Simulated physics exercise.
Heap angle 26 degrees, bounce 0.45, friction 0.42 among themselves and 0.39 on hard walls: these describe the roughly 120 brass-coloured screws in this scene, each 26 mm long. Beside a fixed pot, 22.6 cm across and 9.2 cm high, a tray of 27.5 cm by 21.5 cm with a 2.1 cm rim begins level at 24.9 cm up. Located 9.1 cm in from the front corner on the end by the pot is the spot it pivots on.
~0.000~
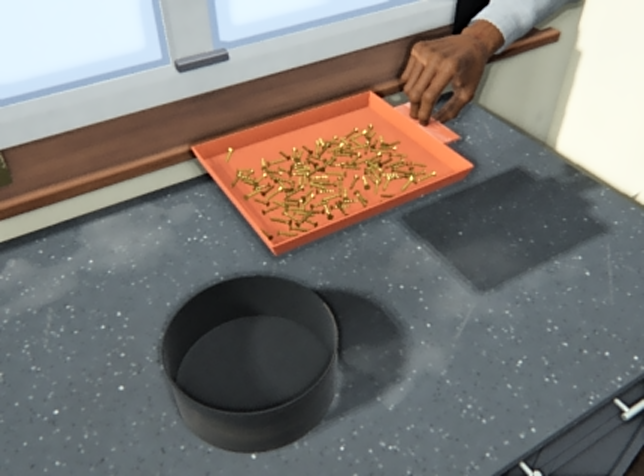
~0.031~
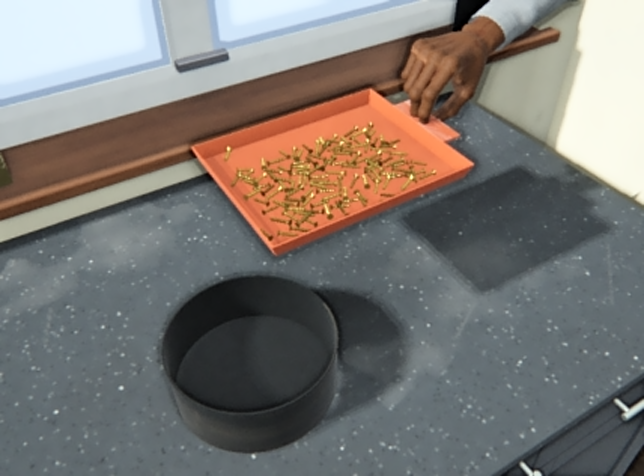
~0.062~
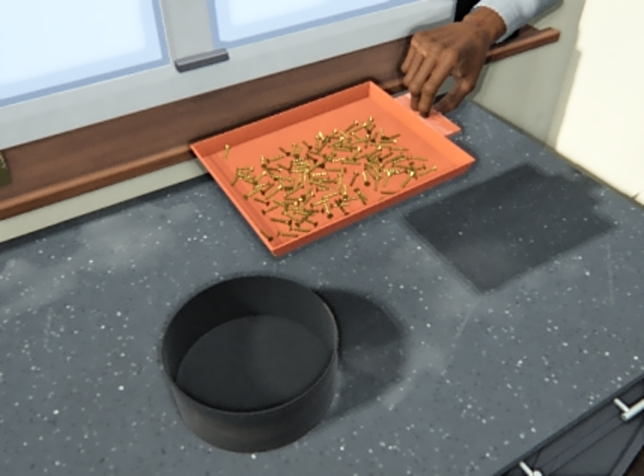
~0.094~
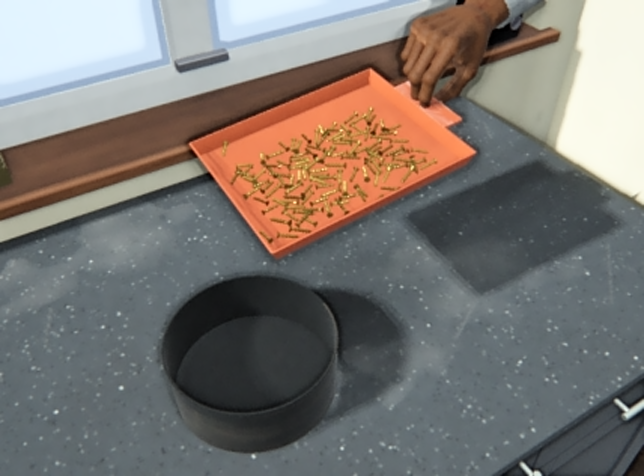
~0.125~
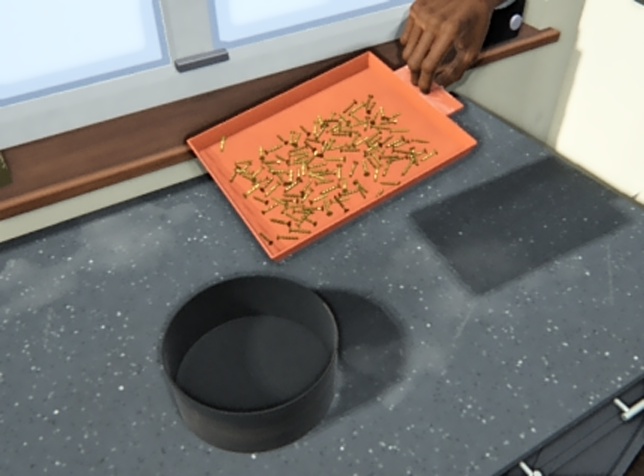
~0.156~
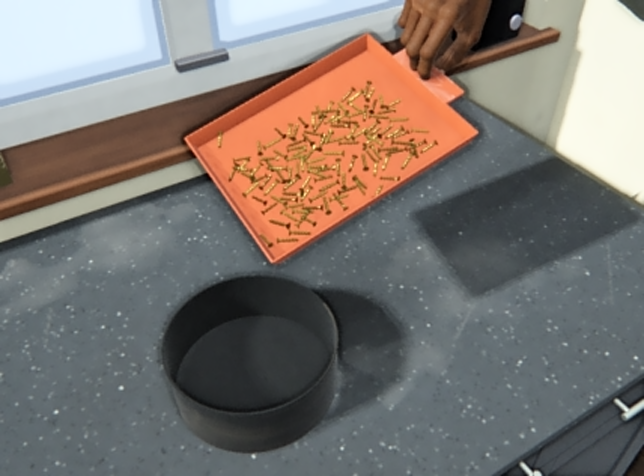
At the start, a hand holds the tab of an orange tray of brass-coloured screws, nearly level above a speckled dark counter with a round black pot. The hand then raises the tray's back right side, tilting it increasingly toward the left front corner, while the pot stays still.
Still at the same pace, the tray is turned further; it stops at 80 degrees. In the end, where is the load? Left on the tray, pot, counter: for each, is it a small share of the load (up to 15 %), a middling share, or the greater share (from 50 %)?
Tray: A small share, pot: The greater share, counter: A small share.
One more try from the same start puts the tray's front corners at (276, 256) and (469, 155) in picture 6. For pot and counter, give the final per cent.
Pot: 85, counter: 15.
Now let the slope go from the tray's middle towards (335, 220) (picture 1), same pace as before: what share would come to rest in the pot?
Something like 70 in a hundred.
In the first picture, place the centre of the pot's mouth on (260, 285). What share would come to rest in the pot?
Estimate: ~ 25 %.
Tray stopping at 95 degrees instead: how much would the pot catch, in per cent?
100 %.
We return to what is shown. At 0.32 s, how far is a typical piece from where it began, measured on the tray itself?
Displacement on the tray: About 2 cm.
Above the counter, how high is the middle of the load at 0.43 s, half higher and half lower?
About 28 centimetres.
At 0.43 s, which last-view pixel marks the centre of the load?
Roughly (286, 216).
Then, at 0.32 s, tilt 52 degrees; the tray holds 100 %, the pot 0 %.
After 0.43 s, tilt 73 degrees; the tray holds 100 %, the pot 0 %.
After 0.67 s, tilt 80 degrees; the tray holds 5 %, the pot 80 %.
At rest (1.6 s), tray 5 %, pot 90 %, counter 5 %.
